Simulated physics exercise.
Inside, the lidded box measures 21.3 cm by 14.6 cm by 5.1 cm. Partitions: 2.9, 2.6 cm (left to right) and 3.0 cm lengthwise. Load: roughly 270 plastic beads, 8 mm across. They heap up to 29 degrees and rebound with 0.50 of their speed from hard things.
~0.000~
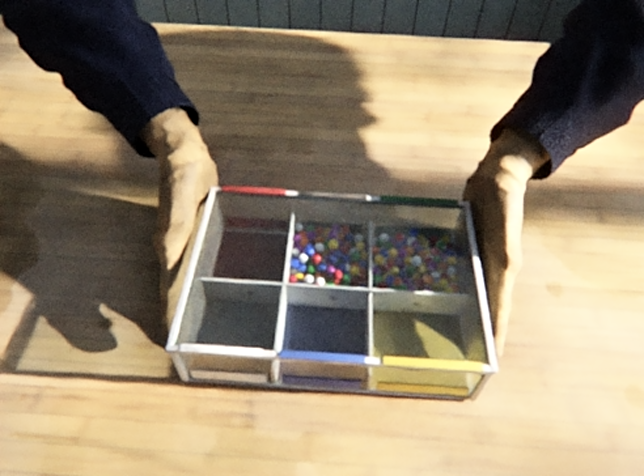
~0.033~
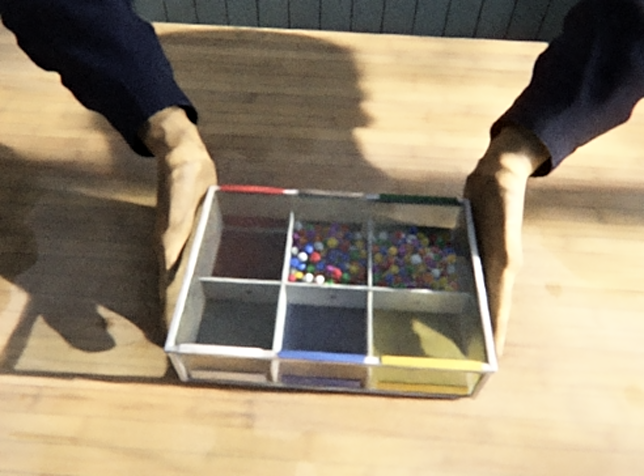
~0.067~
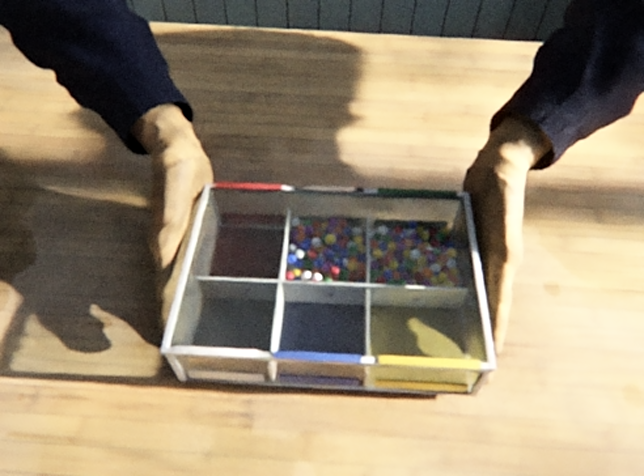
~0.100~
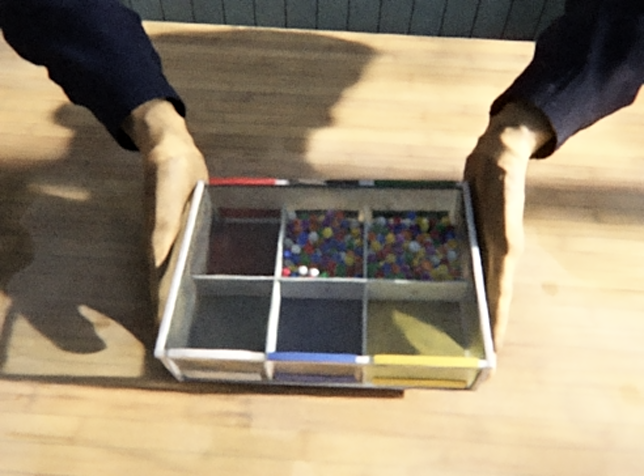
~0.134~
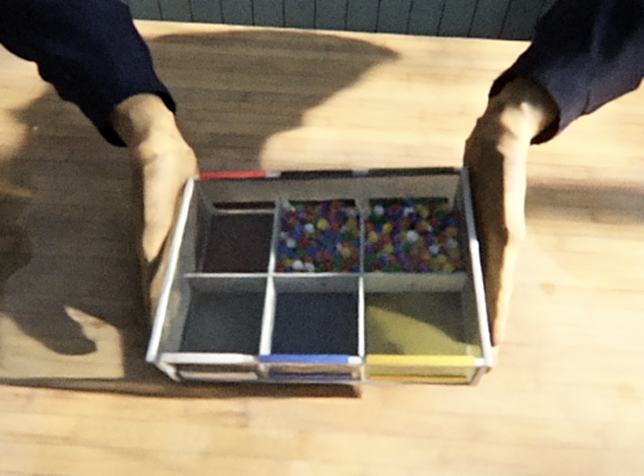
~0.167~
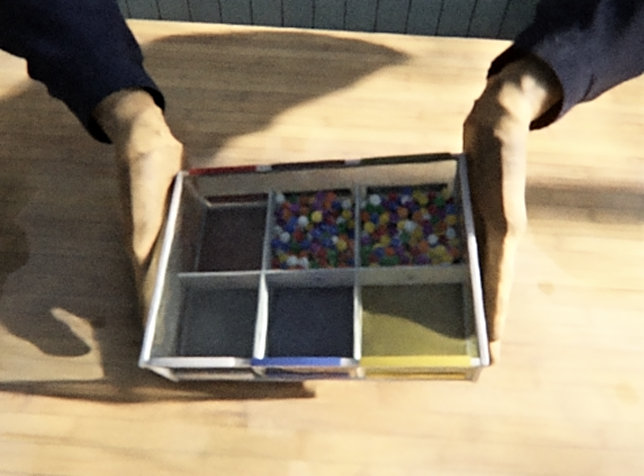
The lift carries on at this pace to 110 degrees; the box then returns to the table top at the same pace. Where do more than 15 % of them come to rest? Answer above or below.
Red compartment: Below; blue compartment: Above; green compartment: Below; yellow compartment: Below; white compartment: Above; black compartment: Below.
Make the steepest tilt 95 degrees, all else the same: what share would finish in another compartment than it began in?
Some 85 per cent.
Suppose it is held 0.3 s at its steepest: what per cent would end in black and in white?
Black 0, white 75.
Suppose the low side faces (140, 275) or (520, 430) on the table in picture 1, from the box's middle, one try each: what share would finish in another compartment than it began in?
Some 90 and 65 per cent.
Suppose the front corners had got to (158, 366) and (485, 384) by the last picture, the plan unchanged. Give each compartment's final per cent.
Red 0; blue 40; green 0; yellow 40; white 20; black 0.
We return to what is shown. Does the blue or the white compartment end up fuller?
The white one has more.
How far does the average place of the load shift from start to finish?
Roughly 12.0 cm.
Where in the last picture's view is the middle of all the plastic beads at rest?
Near (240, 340).
After 0.86 s, tilt 110 degrees; red 5 %, blue 15 %, green 20 %, yellow 5 %, white 25 %, black 25 %.
After 1.32 s, tilt 49 degrees; blue 25 %, white 70 %, black 5 %.
After 1.86 s, tilt 0 degrees; blue 25 %, white 70 %, black 5 %.
At rest (2.5 s), red 0 %, blue 25 %, green 0 %, yellow 0 %, white 70 %, black 5 %.
